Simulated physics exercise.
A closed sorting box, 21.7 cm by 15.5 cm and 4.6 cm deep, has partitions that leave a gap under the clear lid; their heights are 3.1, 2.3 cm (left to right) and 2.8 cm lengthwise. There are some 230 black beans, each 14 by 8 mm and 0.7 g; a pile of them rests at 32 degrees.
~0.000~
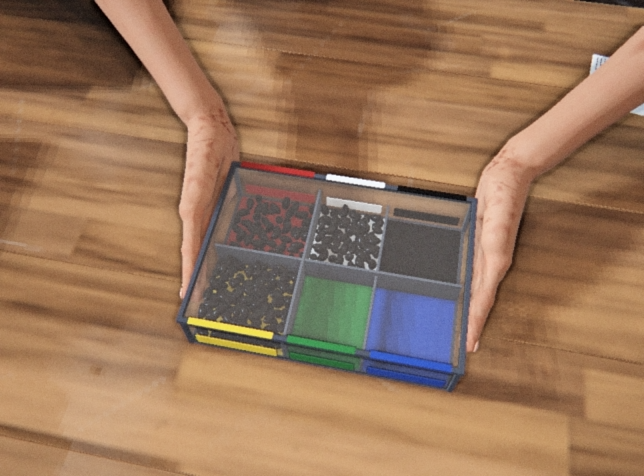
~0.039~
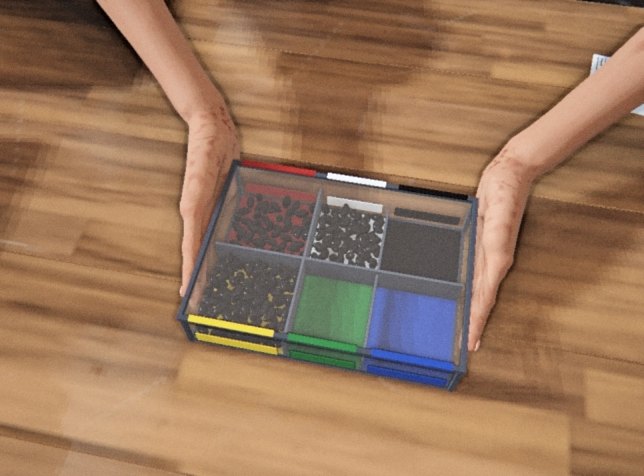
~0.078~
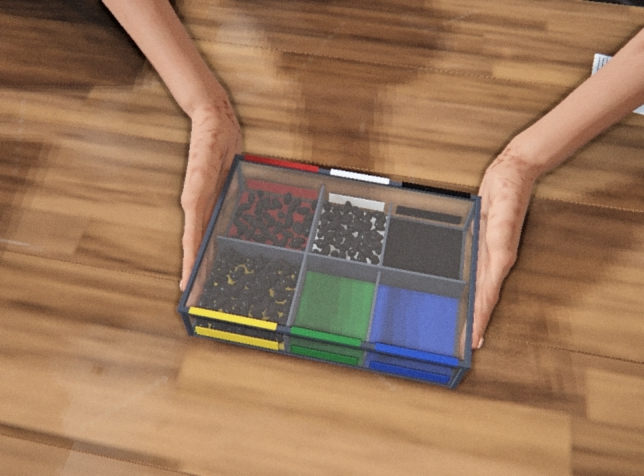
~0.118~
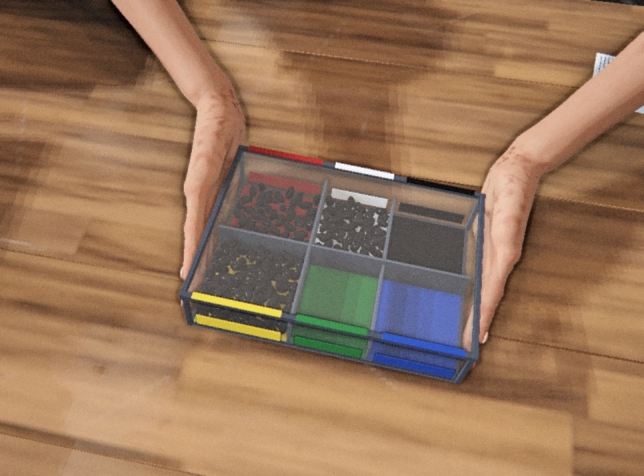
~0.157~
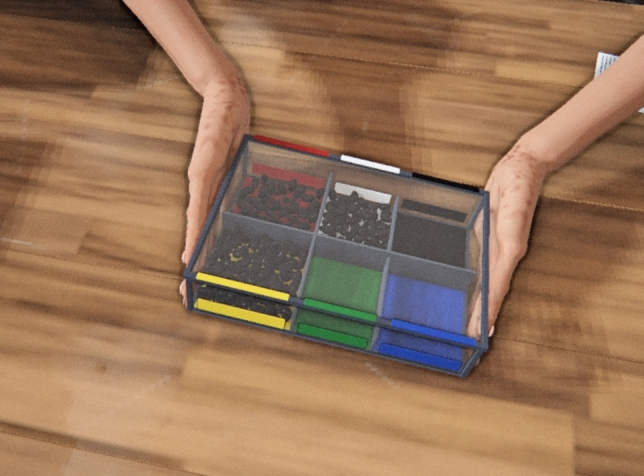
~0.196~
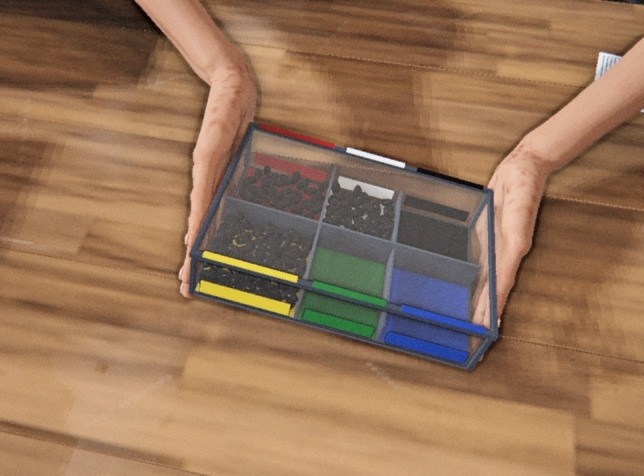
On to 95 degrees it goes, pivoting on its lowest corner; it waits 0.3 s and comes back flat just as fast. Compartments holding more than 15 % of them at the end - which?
Red compartment yes, blue compartment no, green compartment no, yellow compartment yes, white compartment yes, black compartment yes.
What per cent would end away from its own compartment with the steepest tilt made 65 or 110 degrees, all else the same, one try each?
Close to 15 in a hundred first, and 40 in a hundred second.
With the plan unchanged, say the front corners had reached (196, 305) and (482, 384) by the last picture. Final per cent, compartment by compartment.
Red 15; blue 30; green 0; yellow 45; white 5; black 5.
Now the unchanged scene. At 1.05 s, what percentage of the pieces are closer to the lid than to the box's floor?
60 per cent, give or take.
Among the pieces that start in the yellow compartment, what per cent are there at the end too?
Some 50 per cent.
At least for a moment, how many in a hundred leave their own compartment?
40 %, roughly.
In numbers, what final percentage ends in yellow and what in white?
Yellow at 25 and white at 20, in per cent.
After 1.05 s, tilt 95 degrees; red 30 %, yellow 30 %, white 30 %, black 15 %.
After 1.61 s, tilt 51 degrees; red 25 %, yellow 25 %, white 20 %, black 25 %.
After 2.24 s, tilt 0 degrees; red 25 %, yellow 25 %, white 20 %, black 25 %.
At rest (2.8 s), red 25 %, blue 0 %, green 0 %, yellow 25 %, white 20 %, black 25 %.
